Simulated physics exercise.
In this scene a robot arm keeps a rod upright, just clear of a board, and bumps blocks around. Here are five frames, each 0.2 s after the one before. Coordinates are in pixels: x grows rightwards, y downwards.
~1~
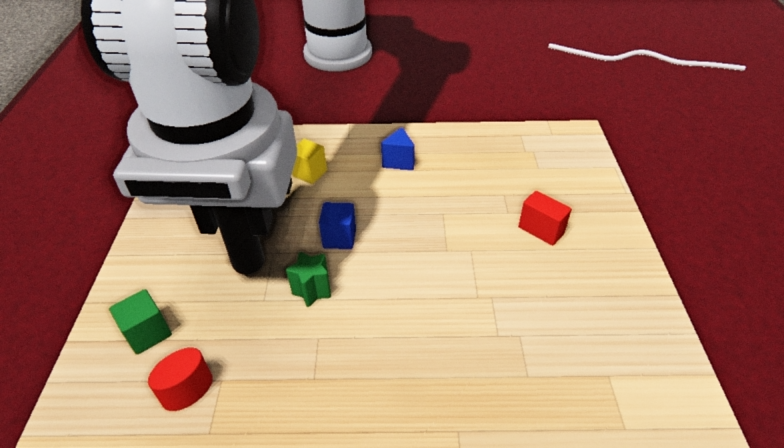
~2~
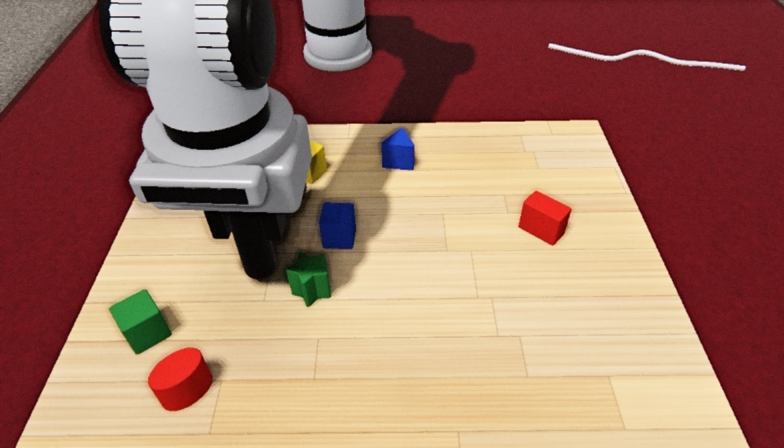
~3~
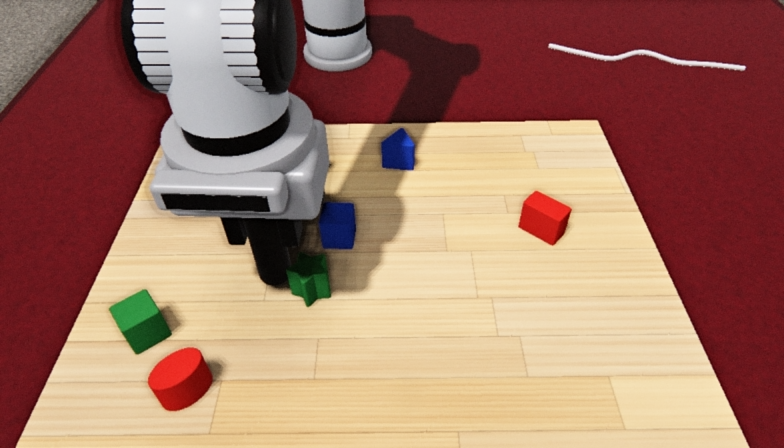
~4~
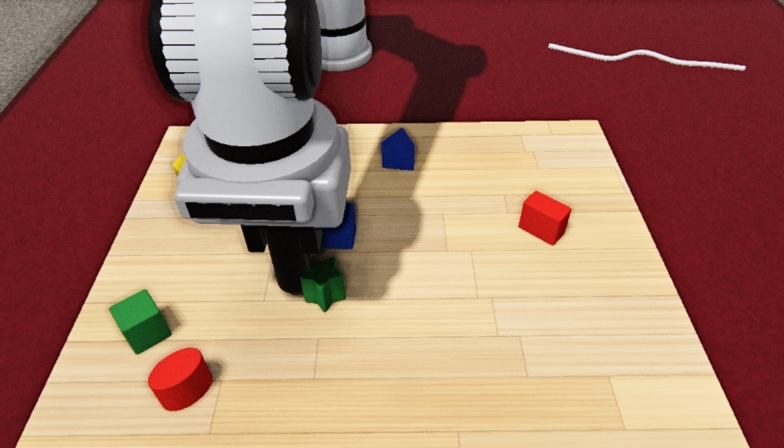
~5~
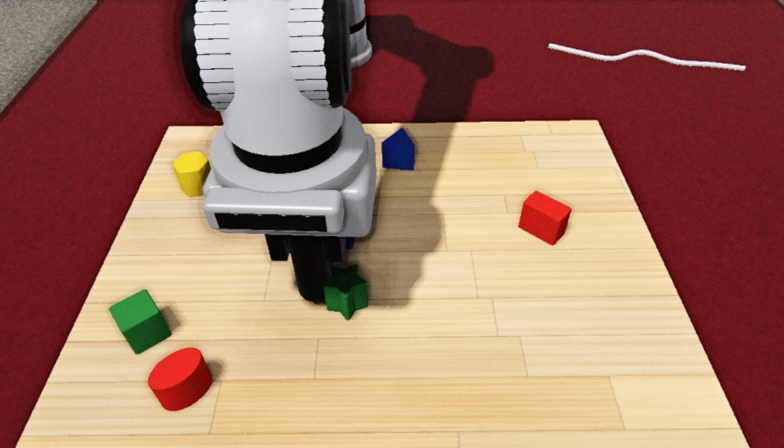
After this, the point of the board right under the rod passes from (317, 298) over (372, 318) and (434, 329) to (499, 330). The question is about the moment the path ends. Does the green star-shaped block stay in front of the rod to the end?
The answer is yes.
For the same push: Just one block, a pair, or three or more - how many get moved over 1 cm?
The number is one.
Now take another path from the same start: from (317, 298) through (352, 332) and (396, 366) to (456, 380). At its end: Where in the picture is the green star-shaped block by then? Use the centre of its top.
The spot you're after is about (377, 290) in the image.
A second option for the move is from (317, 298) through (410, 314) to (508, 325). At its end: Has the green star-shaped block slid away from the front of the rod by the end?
No, that is not how it ends up.
The first path, step by step. One third of the way, rod at (372, 310); green star-shaped block at (405, 296).
Two thirds of the way, rod at (436, 321); green star-shaped block at (472, 307).
At the end, rod at (500, 323); blue four-sided block still; green star-shaped block at (539, 309).
